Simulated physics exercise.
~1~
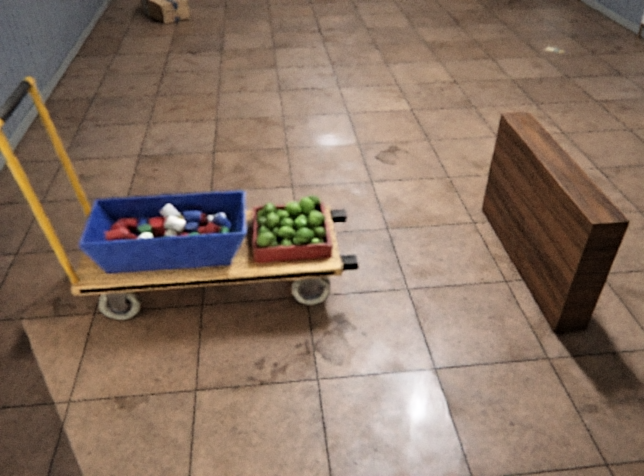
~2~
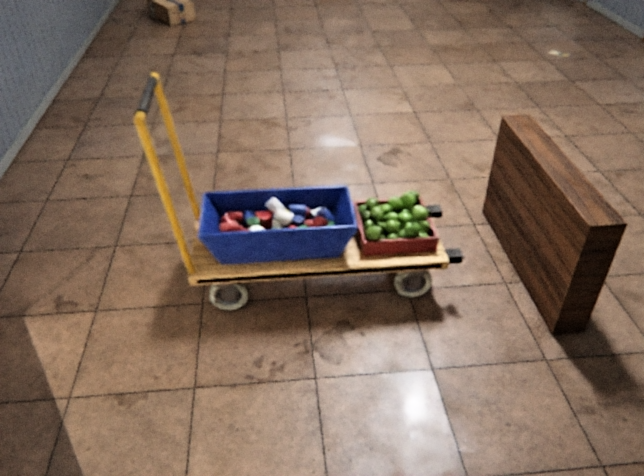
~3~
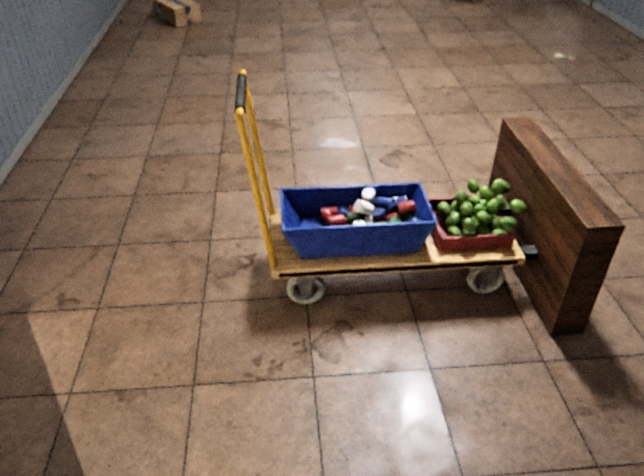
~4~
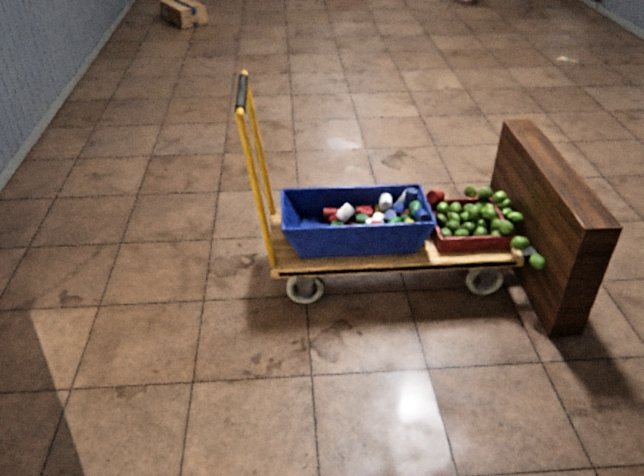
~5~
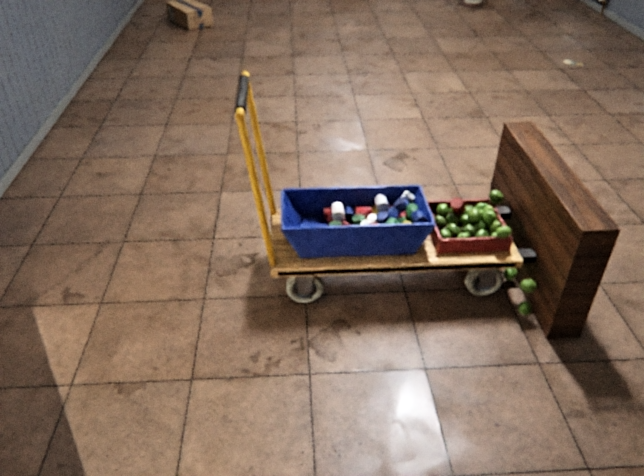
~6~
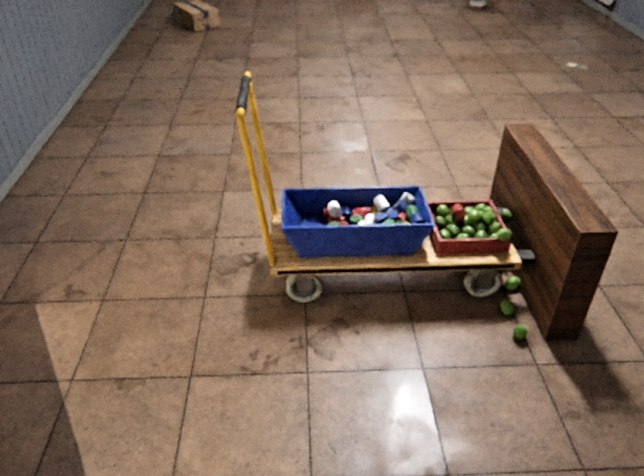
A yellow-handled cart carrying a blue basket of colourful jars and a red basket of green pieces rolled right until it stopped against a brown wall; the loads jolted forward, and a few green pieces spilled to the floor while both baskets stayed put.
